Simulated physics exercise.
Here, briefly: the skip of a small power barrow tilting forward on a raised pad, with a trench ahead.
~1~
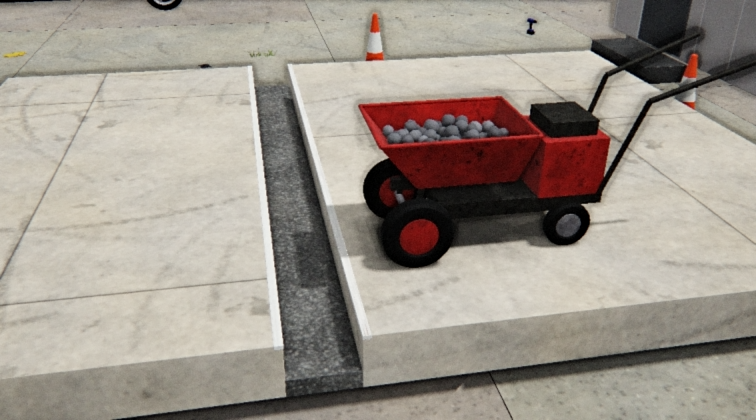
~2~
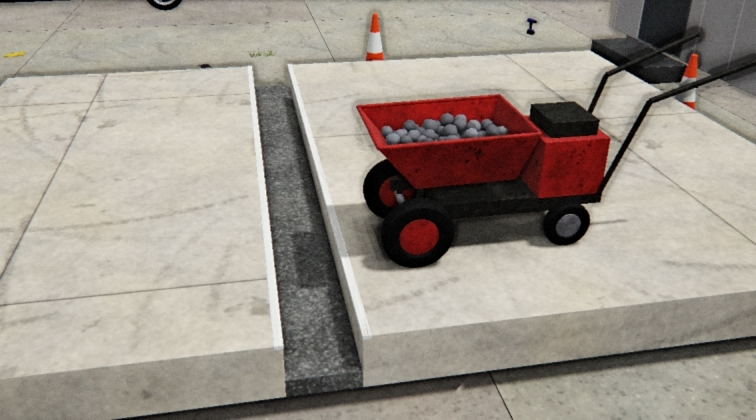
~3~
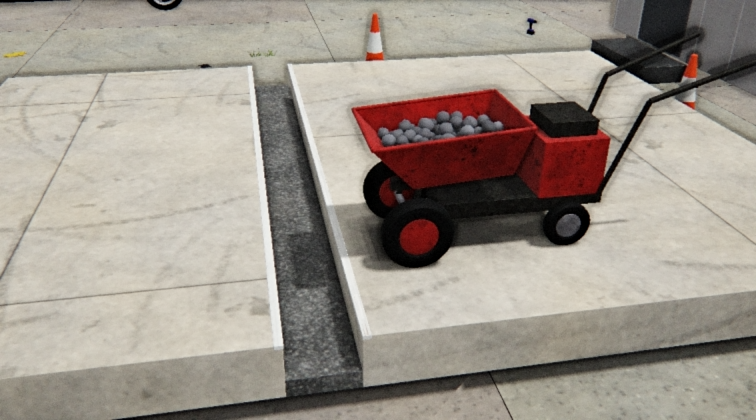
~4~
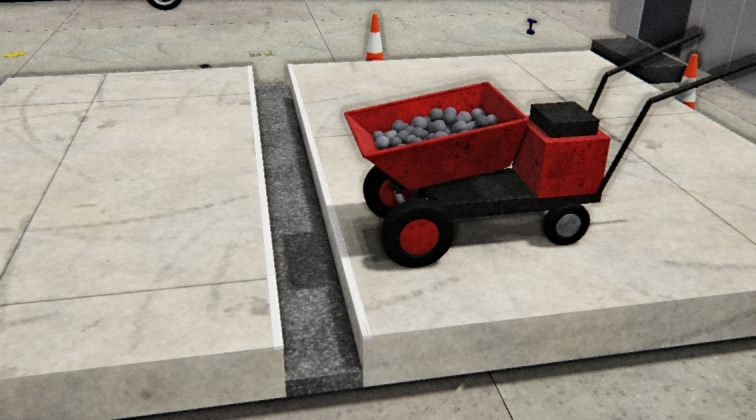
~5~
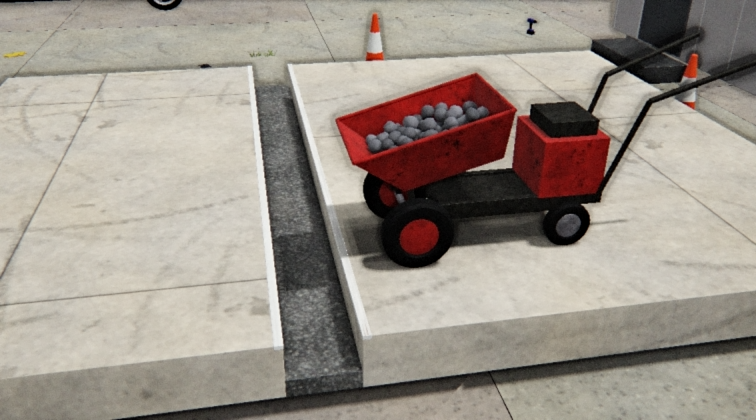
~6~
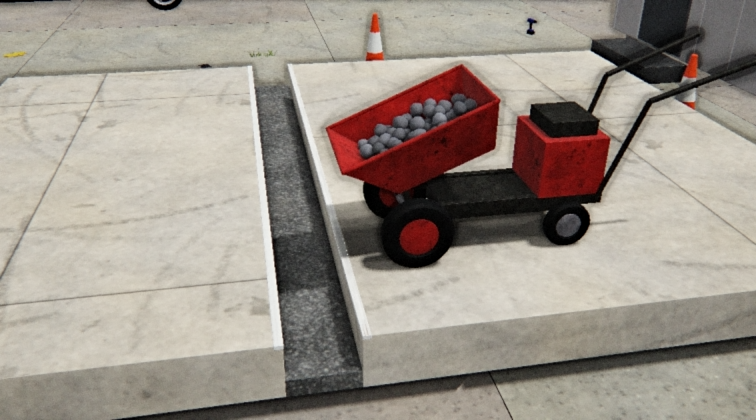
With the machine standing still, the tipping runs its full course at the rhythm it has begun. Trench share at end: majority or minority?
Outside the trench is the minority of the load.
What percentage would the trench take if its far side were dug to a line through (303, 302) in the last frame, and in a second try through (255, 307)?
You'd get 10 % in the first case and 100 % in the second.
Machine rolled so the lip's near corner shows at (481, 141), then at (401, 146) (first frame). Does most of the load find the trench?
Well, the first try gives a smaller portion, and the second gives the bigger portion.
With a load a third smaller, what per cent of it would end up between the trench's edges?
Estimate: Close to 90 %.
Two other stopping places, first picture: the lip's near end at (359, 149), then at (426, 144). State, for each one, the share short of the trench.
I'd put it at around 0 percent the first time and 0 percent the second.
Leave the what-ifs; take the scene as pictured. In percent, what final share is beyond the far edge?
About 20 %.
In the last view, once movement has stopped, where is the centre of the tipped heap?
Near (294, 267), more or less.
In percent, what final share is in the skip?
Around 0 in a hundred.
Just after the last frame, skip tipped steeply; every one in the skip.
A moment on, skip tipped right over; roughly two thirds in the skip; roughly a quarter in or heaped over the trench; about a tenth beyond it; just a few falling.
Further on, skip tipped right over; the larger part in or heaped over the trench; roughly a quarter beyond it.
When it is over, skip tipped right over; the larger part in or heaped over the trench; roughly a quarter beyond it.
